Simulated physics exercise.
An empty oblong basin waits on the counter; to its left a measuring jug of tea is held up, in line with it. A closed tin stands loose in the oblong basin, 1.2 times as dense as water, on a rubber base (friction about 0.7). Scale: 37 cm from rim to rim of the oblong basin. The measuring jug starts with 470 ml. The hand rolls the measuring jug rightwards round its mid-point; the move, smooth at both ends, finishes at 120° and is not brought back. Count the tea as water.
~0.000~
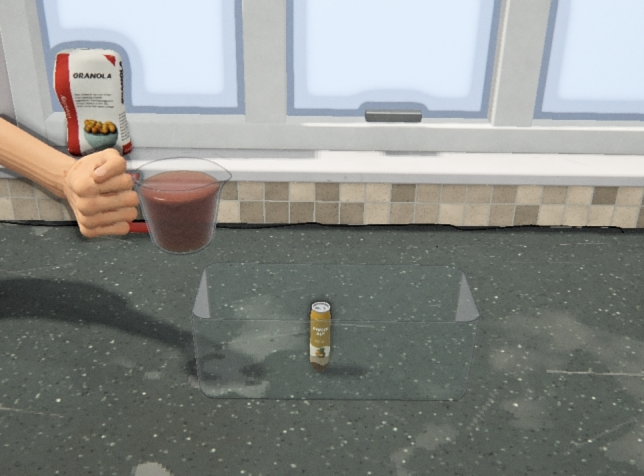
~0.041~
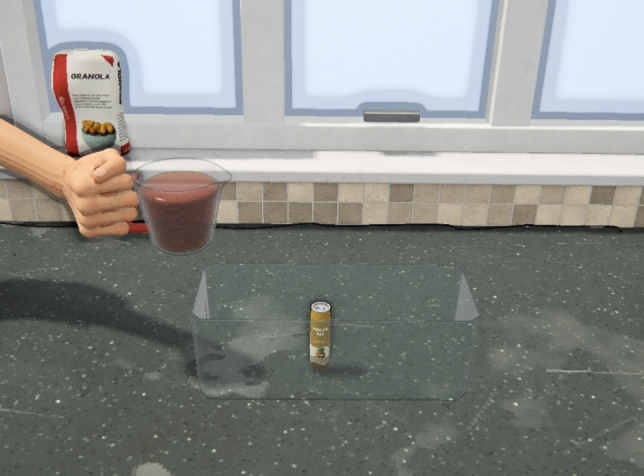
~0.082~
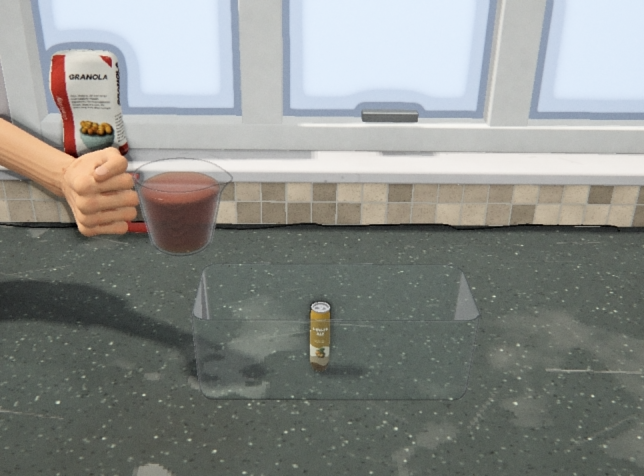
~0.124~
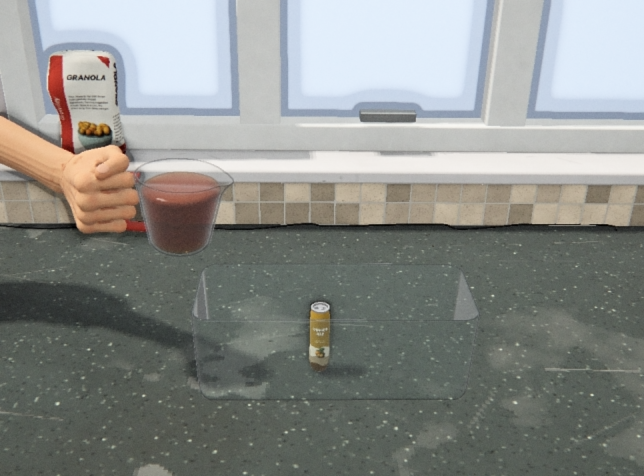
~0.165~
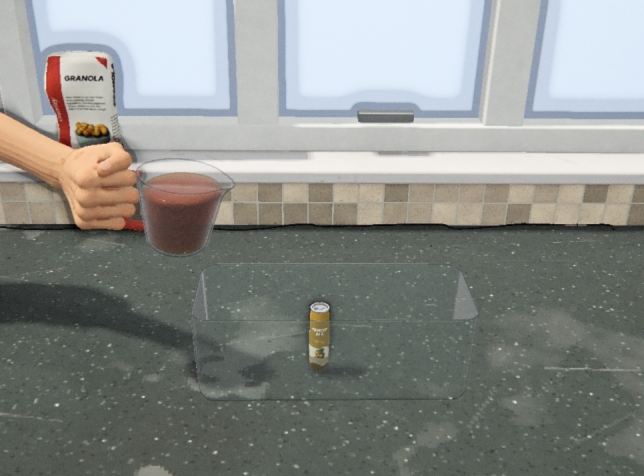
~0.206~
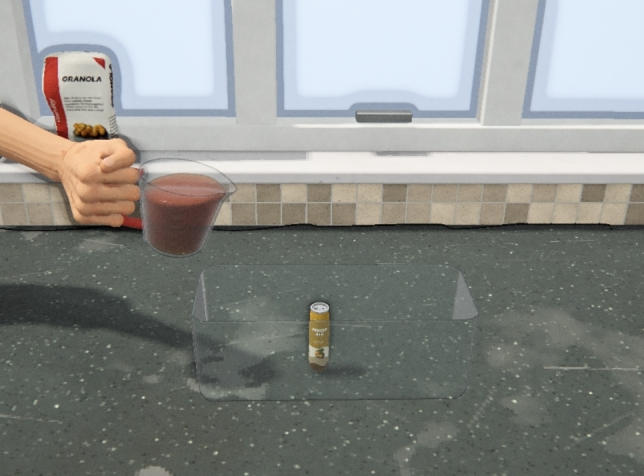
A measuring jug of tea, held up by a hand on the left, stayed almost still at first, then tilted slightly to the right, while a small tin stood motionless in a clear basin on the counter.
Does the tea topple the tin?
It stays up.
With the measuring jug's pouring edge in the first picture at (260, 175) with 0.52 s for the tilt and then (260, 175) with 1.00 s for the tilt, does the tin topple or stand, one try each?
First it falls; then it falls.
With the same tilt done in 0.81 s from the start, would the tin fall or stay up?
The tin stays up.
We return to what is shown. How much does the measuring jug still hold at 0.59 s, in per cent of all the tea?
About 58 per cent.
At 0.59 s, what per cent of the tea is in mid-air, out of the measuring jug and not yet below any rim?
About 26 per cent.
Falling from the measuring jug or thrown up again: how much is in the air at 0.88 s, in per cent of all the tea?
Some 5 per cent.
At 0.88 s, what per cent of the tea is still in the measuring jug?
About 3 per cent.
Then, 0.59 s in, the tilt is 77° and 58 per cent is still to pour; the tin stands where it began.
Then, 0.88 s in, the tilt is 116° and 3 per cent is still to pour; the tin stands where it began.
Then, 1.18 s in, the tilt is 120° and 0 per cent is still to pour; the tin stands where it began.
Then, 1.50 s in, the tilt is 120° and 0 per cent is still to pour; the tin stands where it began.
Finally, the tin stands where it began.
